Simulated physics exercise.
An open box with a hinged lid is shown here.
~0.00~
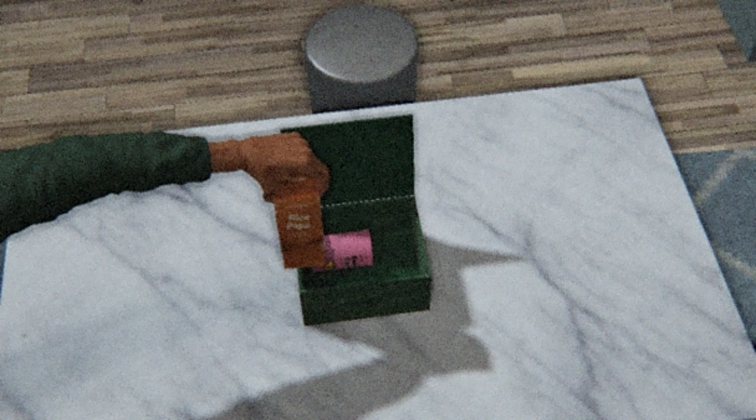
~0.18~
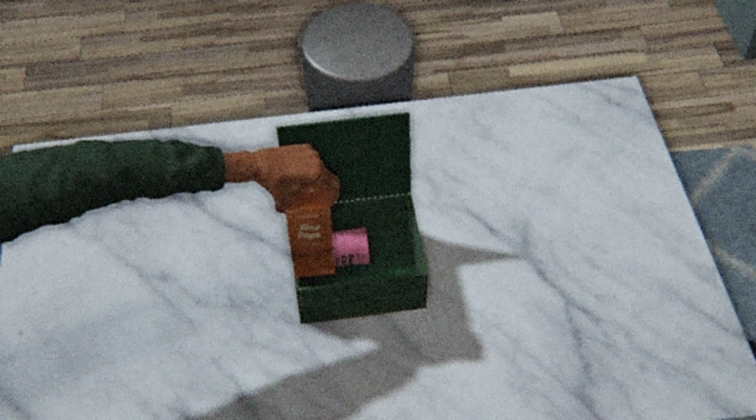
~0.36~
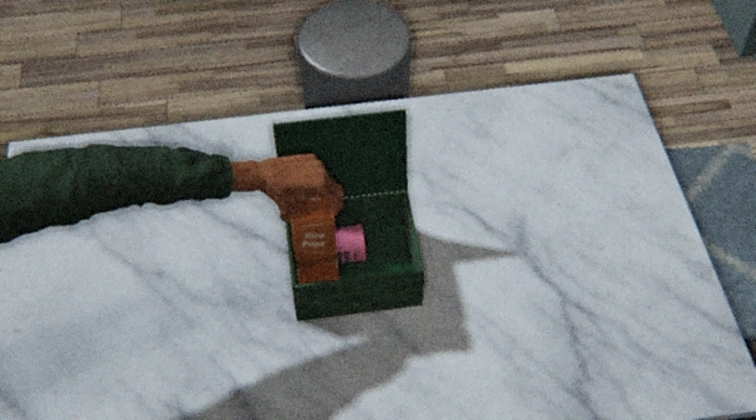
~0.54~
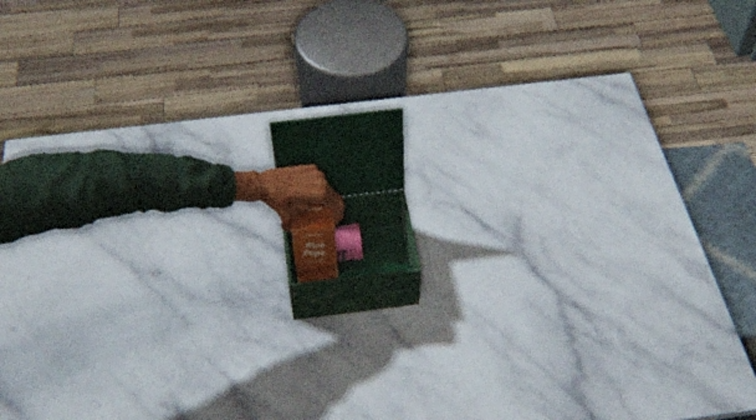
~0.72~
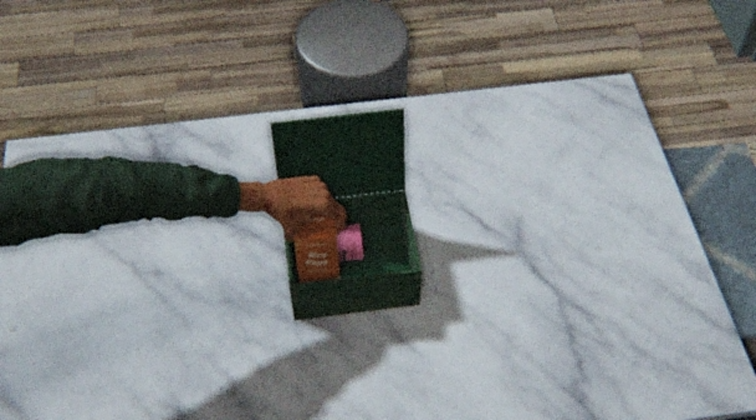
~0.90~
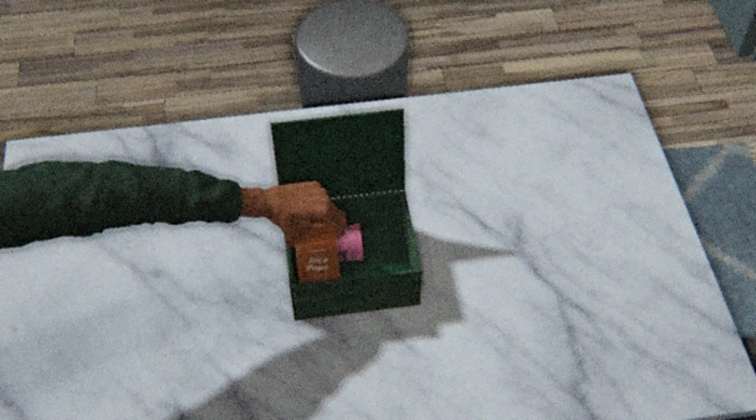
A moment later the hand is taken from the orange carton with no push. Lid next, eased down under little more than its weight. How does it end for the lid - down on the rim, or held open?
For the lid it ends held open.
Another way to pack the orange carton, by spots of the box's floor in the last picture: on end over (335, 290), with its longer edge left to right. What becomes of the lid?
Packed like that, it is kept open.
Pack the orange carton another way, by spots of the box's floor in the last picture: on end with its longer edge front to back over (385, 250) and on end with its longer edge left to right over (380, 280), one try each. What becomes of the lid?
On the first go the lid remains open a bit, and on the second go it remains open a bit.
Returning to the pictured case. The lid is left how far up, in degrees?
The lid sits around 40° above the rim.
After 1.90 s, lid starting down.
After 2.20 s, lid 78° above the rim.
After 2.50 s, lid 59° above the rim.
After 2.70 s, lid 44° above the rim.
At rest (3.1 s), lid 41° above the rim; both in place. Seen from the same camera at the end, orange carton near (318, 262).
